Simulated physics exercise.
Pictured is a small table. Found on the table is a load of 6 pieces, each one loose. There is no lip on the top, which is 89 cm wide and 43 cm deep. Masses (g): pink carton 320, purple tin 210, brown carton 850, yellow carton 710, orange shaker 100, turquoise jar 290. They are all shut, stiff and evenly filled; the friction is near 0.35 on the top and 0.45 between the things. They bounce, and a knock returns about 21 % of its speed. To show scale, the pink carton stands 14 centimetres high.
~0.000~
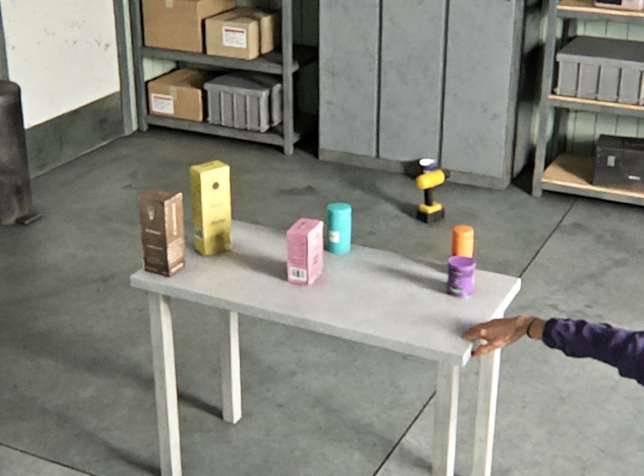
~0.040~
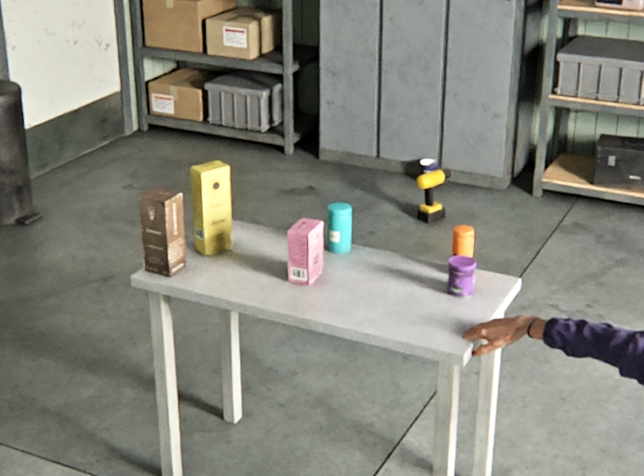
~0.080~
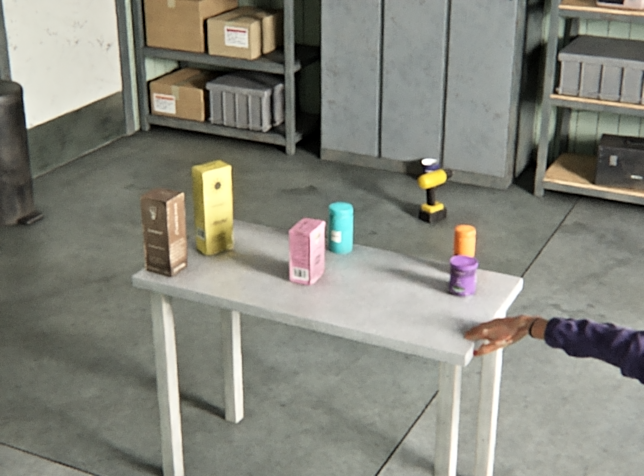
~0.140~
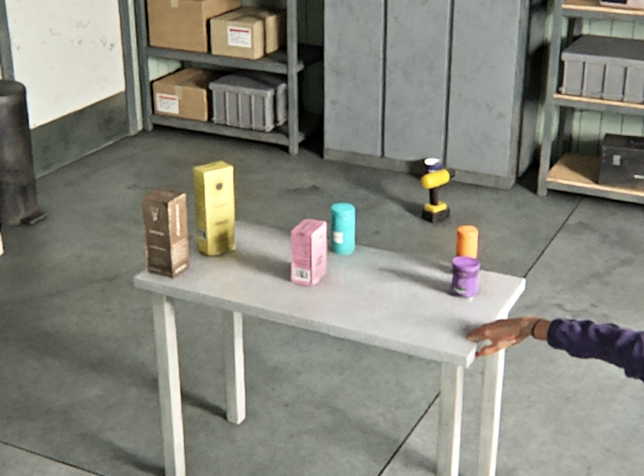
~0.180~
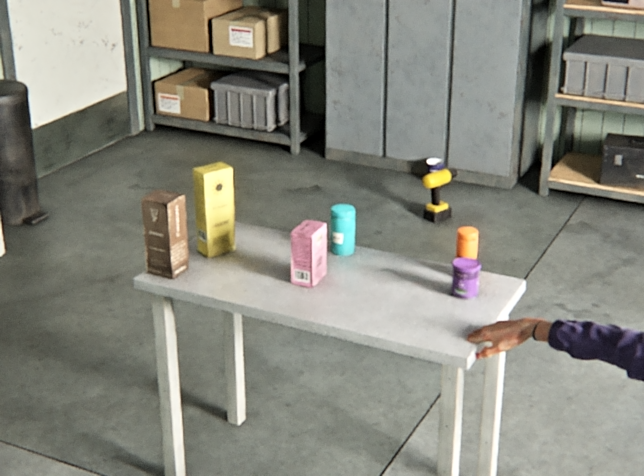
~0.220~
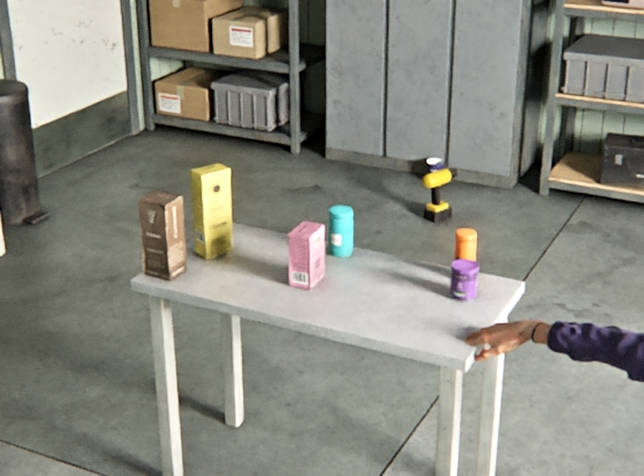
In a garage, a hand rests on a table of cartons and containers, barely moving it.
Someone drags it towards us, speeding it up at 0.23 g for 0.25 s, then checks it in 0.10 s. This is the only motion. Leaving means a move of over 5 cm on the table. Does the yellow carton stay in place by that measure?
Yes.
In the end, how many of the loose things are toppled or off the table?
I make it 0.
Around 0.42 s, table shifted 10 cm.
Around 0.52 s, table shifted 10 cm; yellow carton shifted 2 cm near (194, 223); brown carton shifted 2 cm; pink carton shifted 2 cm.
Finally (1.1 s), all 6 still in place (within 5 cm). Final places as that camera would see them, yellow carton near (194, 223).
